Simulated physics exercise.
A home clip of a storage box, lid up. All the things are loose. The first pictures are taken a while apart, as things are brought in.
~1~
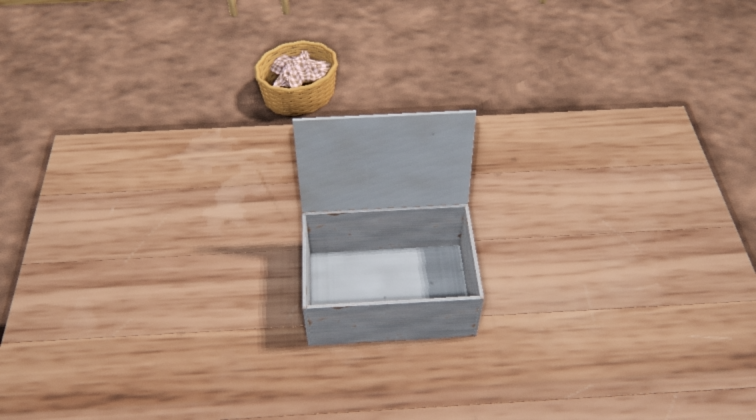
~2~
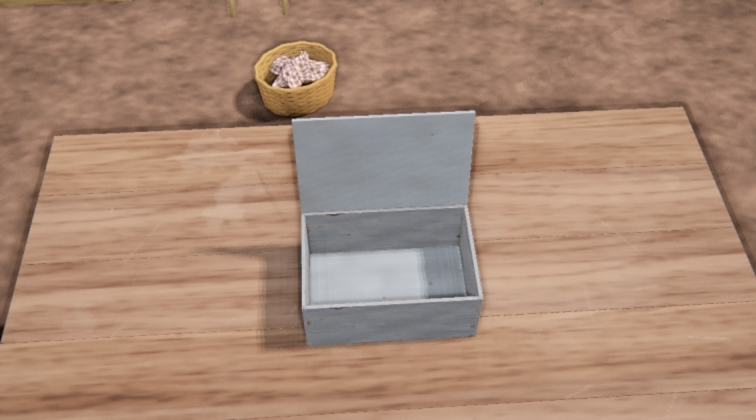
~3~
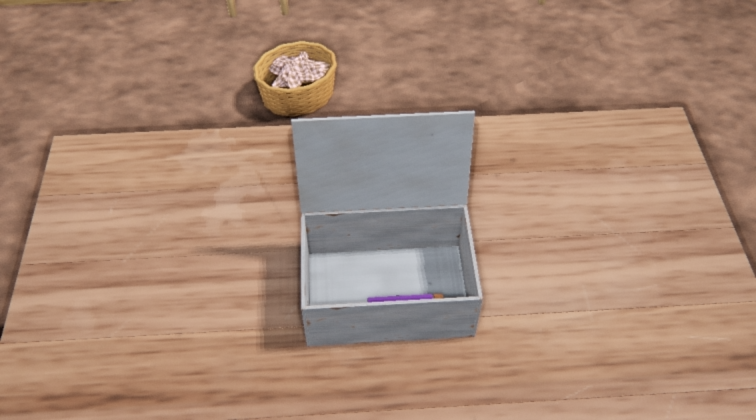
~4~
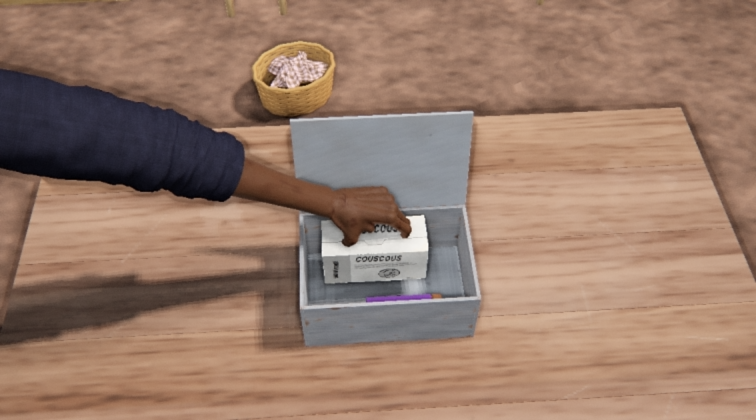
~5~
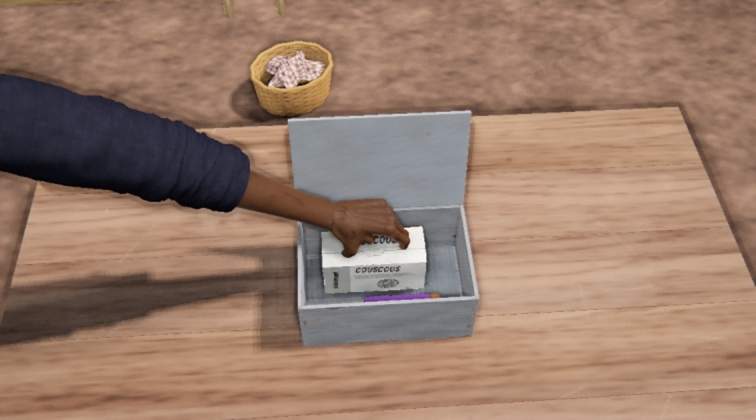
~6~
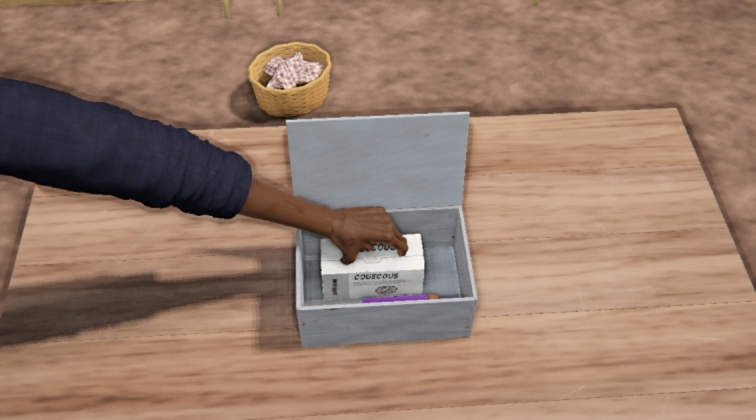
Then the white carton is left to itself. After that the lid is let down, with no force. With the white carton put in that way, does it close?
Here the lid sits on the rim.
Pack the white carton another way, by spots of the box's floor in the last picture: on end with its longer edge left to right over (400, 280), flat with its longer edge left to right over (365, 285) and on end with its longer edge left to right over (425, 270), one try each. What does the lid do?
In the first case it will not close; in the second case it sits on the rim; in the third case it stays ajar.
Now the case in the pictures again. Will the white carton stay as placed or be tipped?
The white carton stays as placed.
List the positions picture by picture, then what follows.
The last thing is not in view yet, in the first frame.
The last thing is not in view yet, in the second frame.
The last thing is not in view yet, in the third frame.
Still above its spot; white carton (374, 250), in the fourth frame.
Still above its spot; white carton (373, 260), in the fifth frame.
In place under the hand; white carton (372, 267), in the sixth frame.
Then, 1.30 s later than the last frame, lid 78° above the rim.
Then, 1.80 s later than the last frame, lid 43° above the rim.
Then, 2.20 s later than the last frame, lid 8° above the rim.
When it is over, lid shut; both as before. End places, in pixels of the last picture, white carton near (372, 268).
